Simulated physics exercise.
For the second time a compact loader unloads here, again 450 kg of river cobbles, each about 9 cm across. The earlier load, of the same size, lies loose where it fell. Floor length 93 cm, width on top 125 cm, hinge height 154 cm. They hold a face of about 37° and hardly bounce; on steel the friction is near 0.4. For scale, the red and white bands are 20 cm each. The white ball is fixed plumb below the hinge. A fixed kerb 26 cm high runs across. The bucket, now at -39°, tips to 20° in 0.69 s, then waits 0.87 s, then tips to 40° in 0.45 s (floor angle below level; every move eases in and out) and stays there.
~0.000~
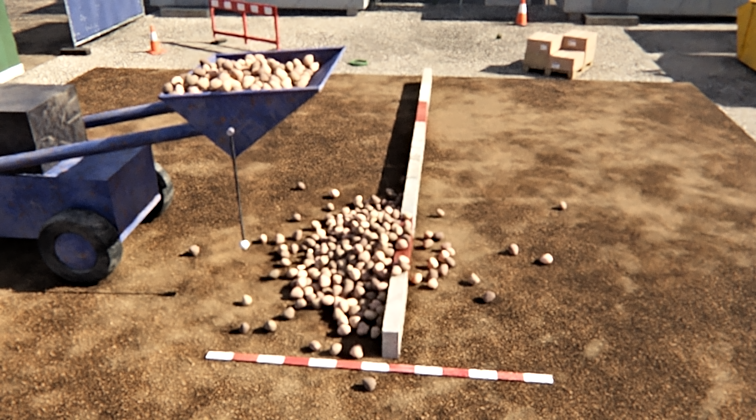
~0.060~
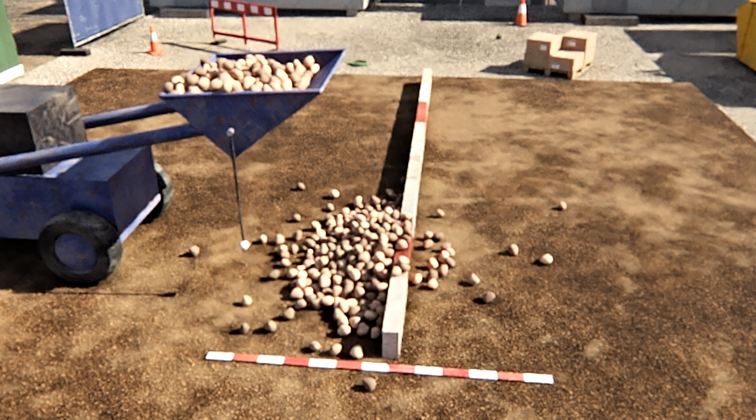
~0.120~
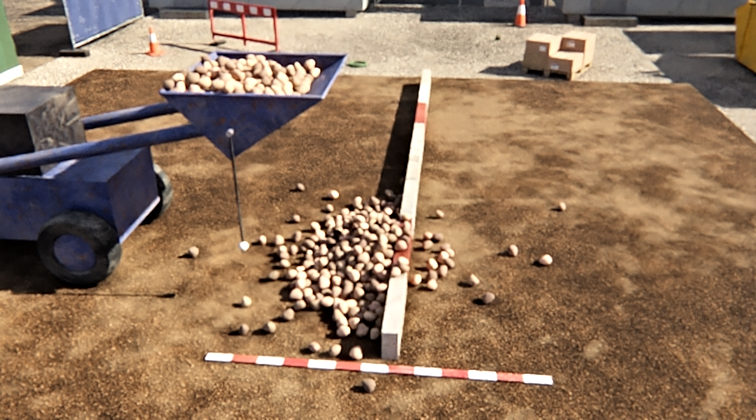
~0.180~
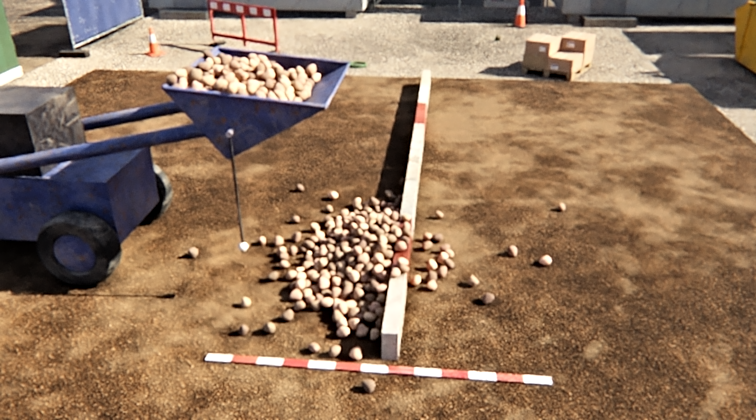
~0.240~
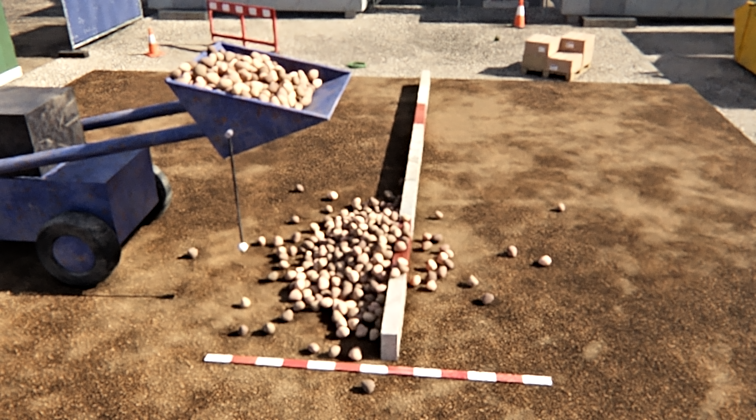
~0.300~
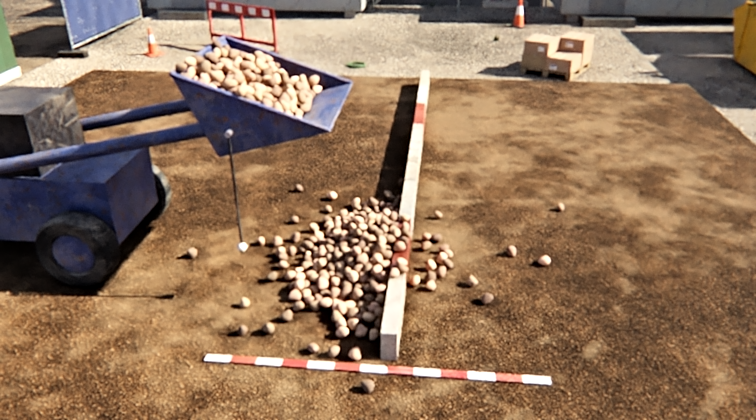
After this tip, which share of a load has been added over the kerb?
Some 25 per cent is added.
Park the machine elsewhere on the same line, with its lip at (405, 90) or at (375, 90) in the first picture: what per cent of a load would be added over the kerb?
Near 100 per cent from the first place, 80 from the second.
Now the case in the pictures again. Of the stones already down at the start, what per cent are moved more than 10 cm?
Roughly 10 per cent of them.
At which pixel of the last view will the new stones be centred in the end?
Their middle is at about (370, 248).
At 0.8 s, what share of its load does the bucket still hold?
Roughly 100 per cent is still inside.
After 0.5 s the floor is at 11°; in per cent of one load, 100 in the bucket, 96 on this side of the kerb, 4 over the kerb; the foremost stones are at (491, 257).
After 0.8 s the floor is at 20°; in per cent of one load, 99 in the bucket, 97 on this side of the kerb, 4 over the kerb; the foremost stones are at (491, 257).
After 2.5 s the floor is at 40°; in per cent of one load, 0 in the bucket, 171 on this side of the kerb, 29 over the kerb; the foremost stones are at (554, 254).
After 5.2 s the floor is at 40°; in per cent of one load, 0 in the bucket, 171 on this side of the kerb, 30 over the kerb; the foremost stones are at (556, 254). Net gain over the kerb, 25.
